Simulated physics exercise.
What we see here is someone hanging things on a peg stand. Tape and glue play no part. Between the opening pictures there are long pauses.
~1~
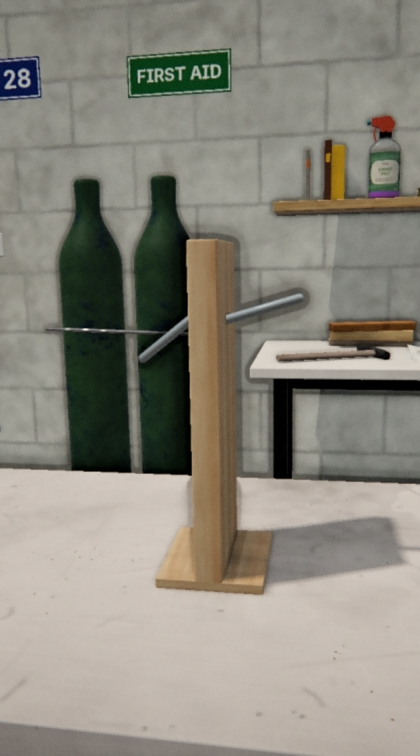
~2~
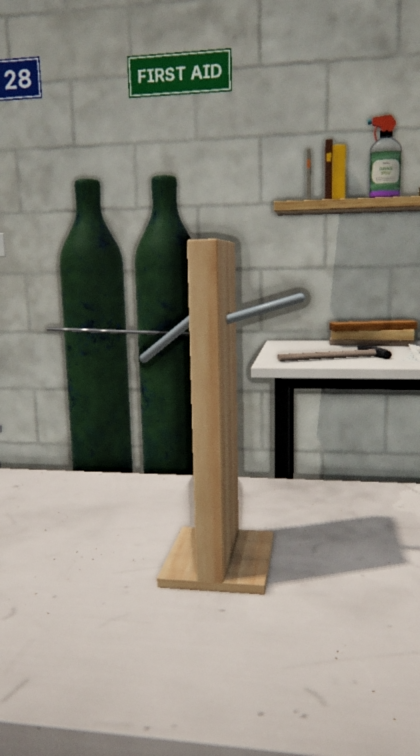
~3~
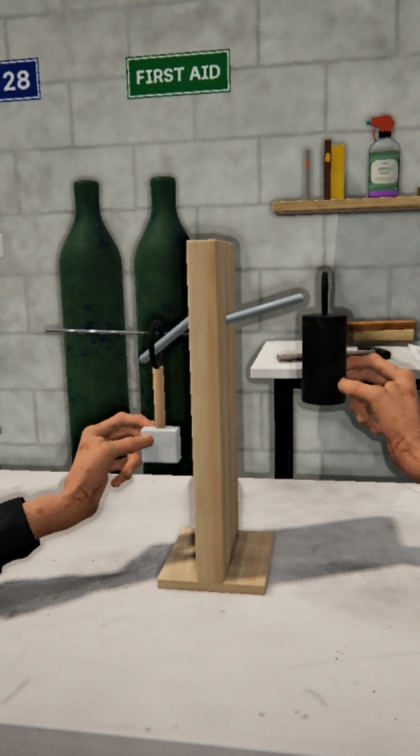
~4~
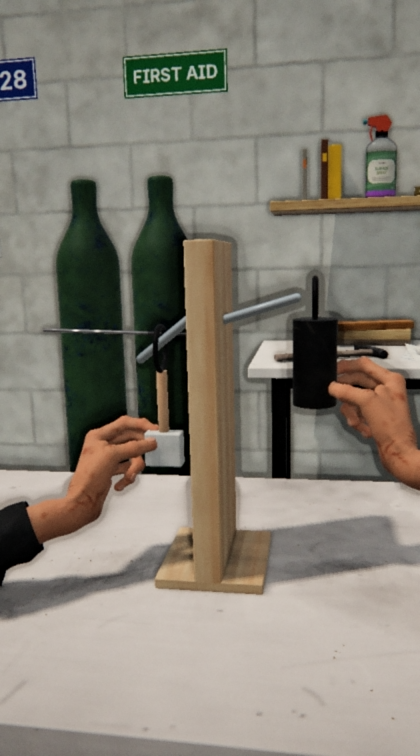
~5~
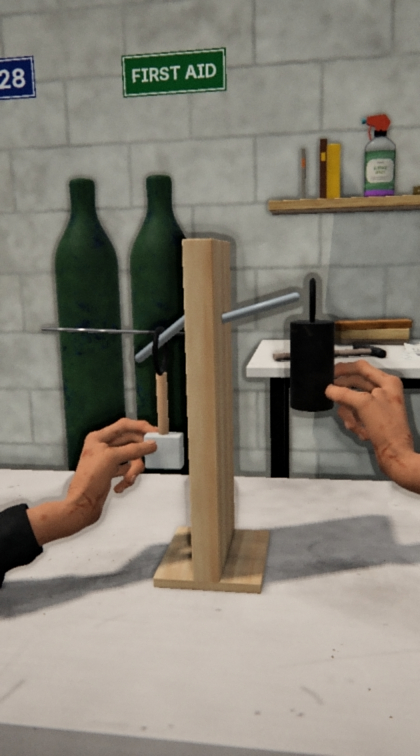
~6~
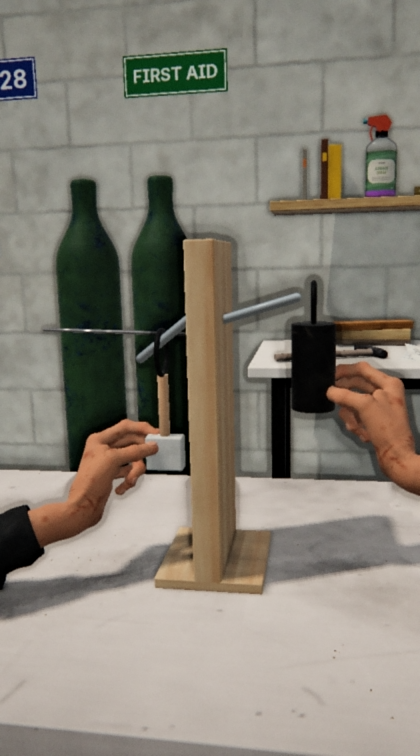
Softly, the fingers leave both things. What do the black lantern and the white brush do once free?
In the end the black lantern detaches; the white brush detaches.
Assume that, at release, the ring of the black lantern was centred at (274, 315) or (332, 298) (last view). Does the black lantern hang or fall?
Try by try, the black lantern stays caught and then it plunges.
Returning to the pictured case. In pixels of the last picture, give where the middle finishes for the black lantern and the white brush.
(312, 513) and (74, 546), in that order.
Then, 0.16 s past the last view, black lantern in the air near (313, 400); white brush leaning 19° off how it started near (148, 427).
Then, 0.26 s past the last view, black lantern come down near (312, 514); white brush in the air near (125, 495).
Finally, the black lantern falls off, near (312, 514); the white brush falls off, near (74, 547).
